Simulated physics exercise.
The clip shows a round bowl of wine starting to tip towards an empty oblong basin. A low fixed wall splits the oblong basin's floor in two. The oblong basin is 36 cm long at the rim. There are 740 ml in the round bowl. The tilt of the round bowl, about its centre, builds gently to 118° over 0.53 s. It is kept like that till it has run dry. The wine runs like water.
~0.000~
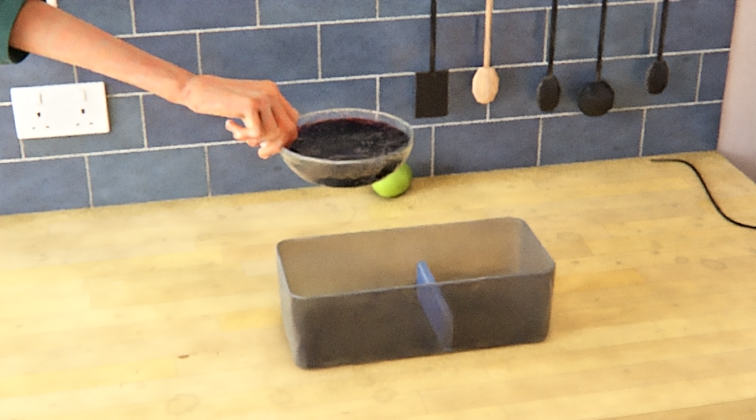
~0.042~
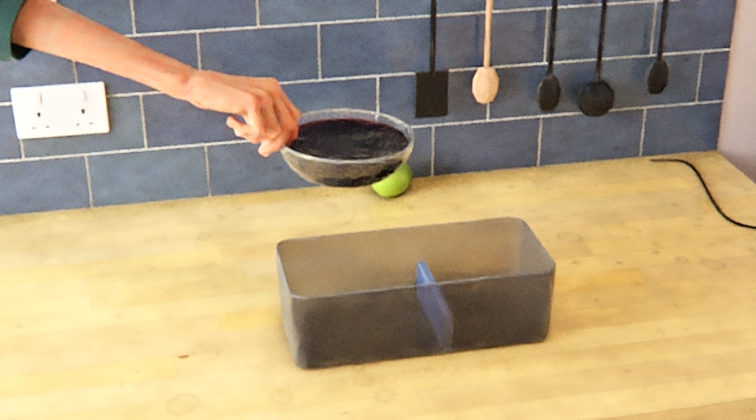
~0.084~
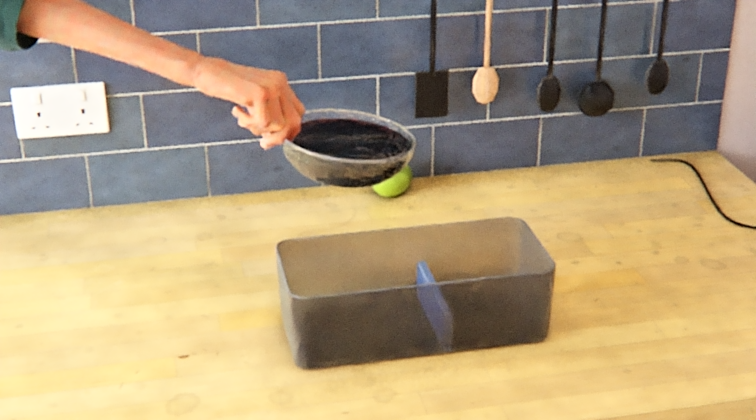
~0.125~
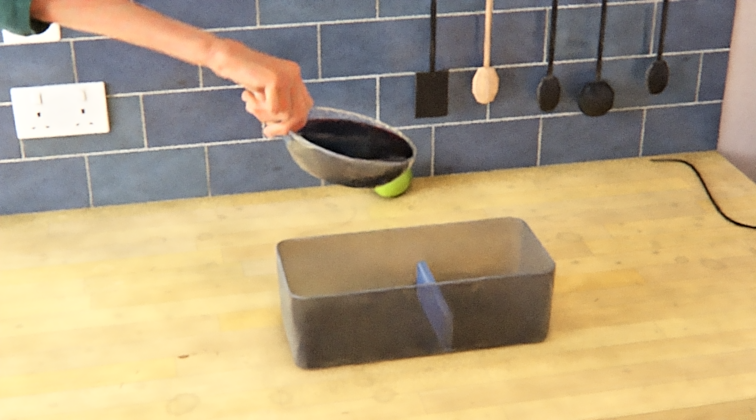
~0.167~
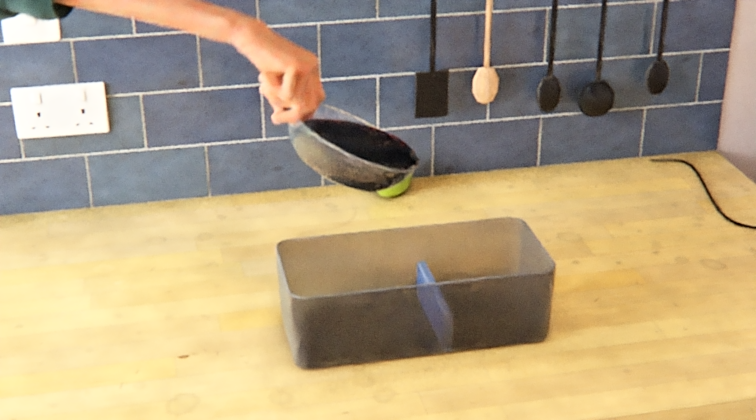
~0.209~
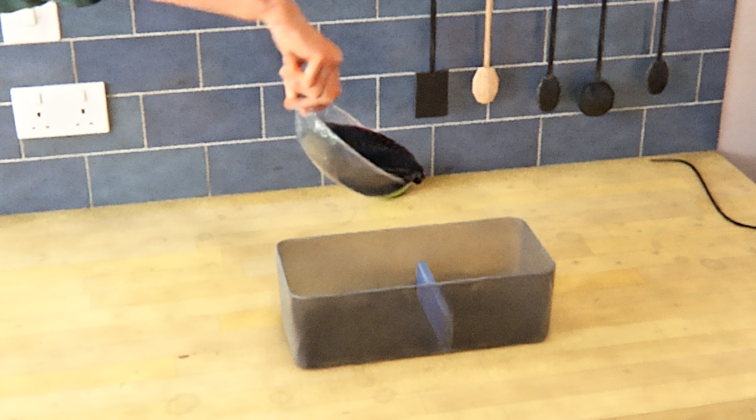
The footage shows a hand holding a round bowl of dark liquid above an oblong basin with a blue divider on a wooden counter, then gradually tilting the bowl to the right until the dark contents reach its lower rim.
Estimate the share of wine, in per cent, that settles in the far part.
About 52 per cent.
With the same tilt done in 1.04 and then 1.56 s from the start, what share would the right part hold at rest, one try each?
In turn about 75 and 80 per cent.
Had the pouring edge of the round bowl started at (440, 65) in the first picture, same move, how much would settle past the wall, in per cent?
In that case some 70 per cent.
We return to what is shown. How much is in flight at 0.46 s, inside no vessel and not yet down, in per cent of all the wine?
Near 12 in a hundred.
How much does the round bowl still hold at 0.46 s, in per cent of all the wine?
Some 0 per cent.
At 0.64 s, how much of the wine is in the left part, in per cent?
About 38 per cent.
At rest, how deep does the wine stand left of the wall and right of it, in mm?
Some 10 mm on the left and 18 mm on the right.
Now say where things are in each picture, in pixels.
Tilt 0°; pouring edge (412, 130); surface from (280, 144) to (408, 134); the oblong basin's rim runs from (283, 270) to (539, 243); the wall's top is at (434, 287), in the first picture.
Tilt 2°; pouring edge (412, 132); surface from (280, 143) to (408, 135), in the second picture.
Tilt 7°; pouring edge (413, 138); surface from (282, 140) to (409, 139), in the third picture.
Tilt 16°; pouring edge (414, 147); surface from (286, 135) to (411, 143), in the fourth picture.
Tilt 27°; pouring edge (413, 160); surface from (292, 132) to (398, 146); 4 per cent is over the edge, in the fifth picture.
Tilt 40°; pouring edge (408, 174); surface from (299, 133) to (383, 151); 13 per cent is over the edge, in the sixth picture.
By 0.46 s the tilt is 112° and 0 per cent is still to pour, 32 is left of the wall and 56 right of it.
By 0.64 s the tilt is 118° and 0 per cent is still to pour, 38 is left of the wall and 40 right of it.
By 0.82 s the tilt is 118° and 0 per cent is still to pour, 42 is left of the wall and 50 right of it.
By 1.03 s the tilt is 118° and 0 per cent is still to pour, 44 is left of the wall and 52 right of it.
At rest 44 per cent lies left of the wall, 52 right of it and 4 outside.
